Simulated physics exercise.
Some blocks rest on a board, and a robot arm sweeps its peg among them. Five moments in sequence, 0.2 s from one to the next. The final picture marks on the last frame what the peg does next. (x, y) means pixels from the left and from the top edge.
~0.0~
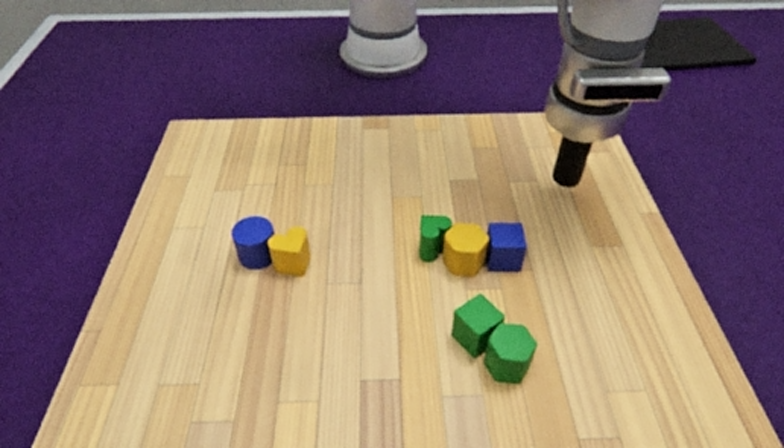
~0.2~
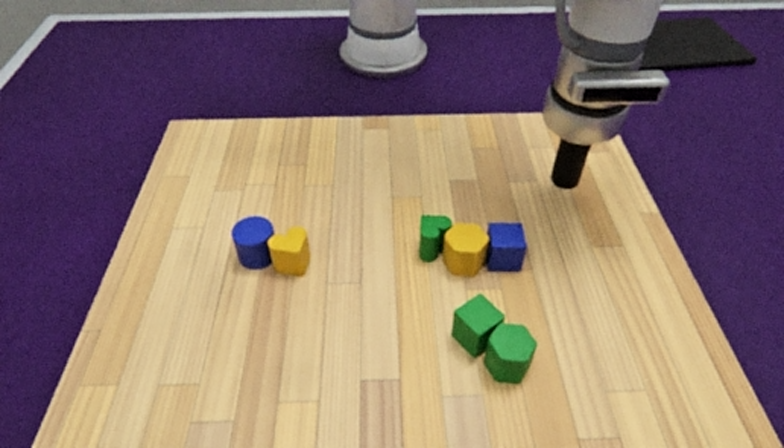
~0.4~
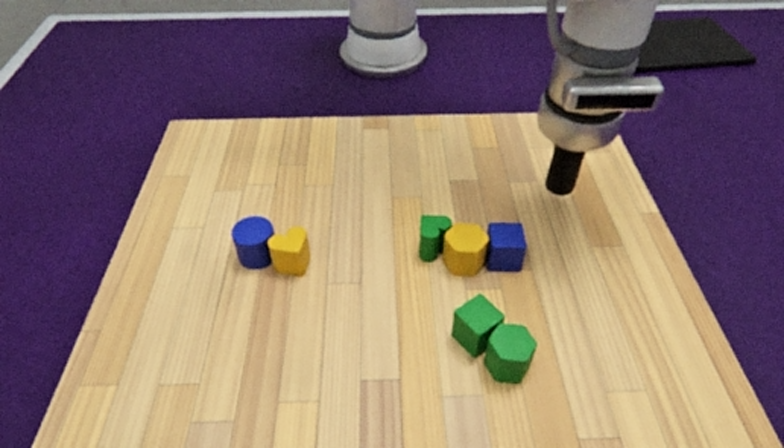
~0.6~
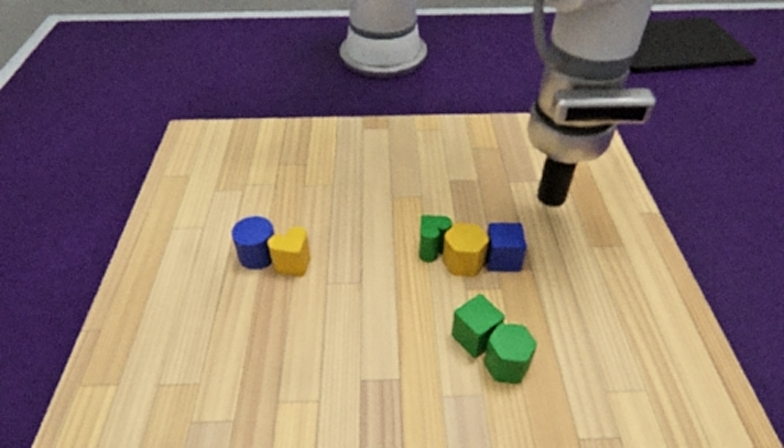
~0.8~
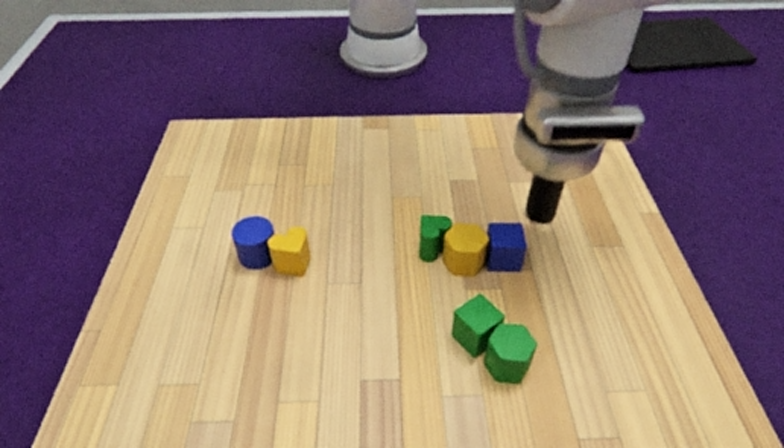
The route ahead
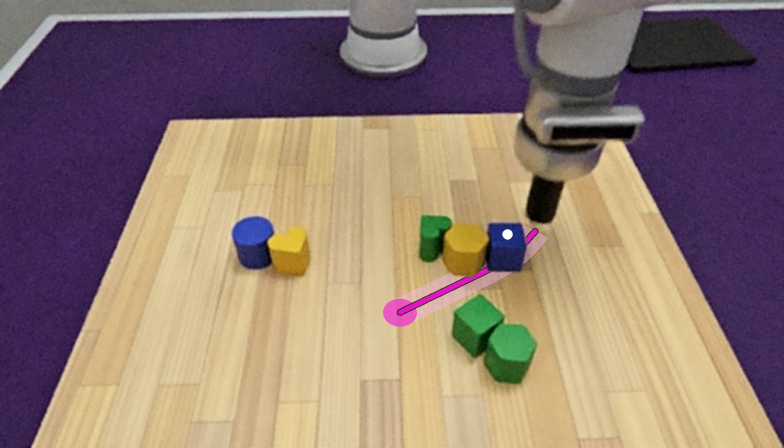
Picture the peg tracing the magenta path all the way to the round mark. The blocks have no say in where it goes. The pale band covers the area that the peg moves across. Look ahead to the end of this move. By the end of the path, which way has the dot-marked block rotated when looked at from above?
It goes anticlockwise.
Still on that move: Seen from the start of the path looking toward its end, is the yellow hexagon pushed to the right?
Final answer: Yes.
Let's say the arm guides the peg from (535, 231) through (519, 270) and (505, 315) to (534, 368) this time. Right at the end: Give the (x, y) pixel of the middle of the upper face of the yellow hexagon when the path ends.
Its top middle is near (445, 246).
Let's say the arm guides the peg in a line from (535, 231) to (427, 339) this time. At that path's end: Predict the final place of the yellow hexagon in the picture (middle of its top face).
It is at (436, 249).
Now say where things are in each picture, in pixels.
In the first picture, lower end of the peg (566, 179), tops of blocks, green heart (434, 224), yellow hexagon (467, 237), green four-sided block (480, 313), blue four-sided block (508, 234).
In the second picture, peg (564, 181), blocks as before.
In the third picture, peg (559, 188), blocks as before.
In the fourth picture, peg (551, 199), blocks as before.
In the fifth picture, peg (539, 215), green heart (434, 224), yellow hexagon (467, 237), green four-sided block (480, 313), blue four-sided block (508, 234).
The drawn path runs from (535, 231) via (478, 275), ending at (400, 312); the dot is on the blue four-sided block.
The first path, step by step. One third of the way, peg (505, 246); green heart (428, 224), turned 25° clockwise; yellow hexagon (440, 248), turned 55° clockwise; blue four-sided block (484, 260), turned 15° anticlockwise.
Two thirds of the way, peg (454, 271); green heart (425, 224), turned 40° clockwise; yellow hexagon (419, 250), turned 90° clockwise; green four-sided block (479, 319), turned 15° anticlockwise; blue four-sided block (449, 290), turned 75° anticlockwise.
At the end, peg (400, 297); green heart (425, 224), turned 40° clockwise; yellow hexagon (403, 253), turned 145° clockwise; green four-sided block (479, 319), turned 15° anticlockwise; blue four-sided block (432, 308), turned 120° anticlockwise.
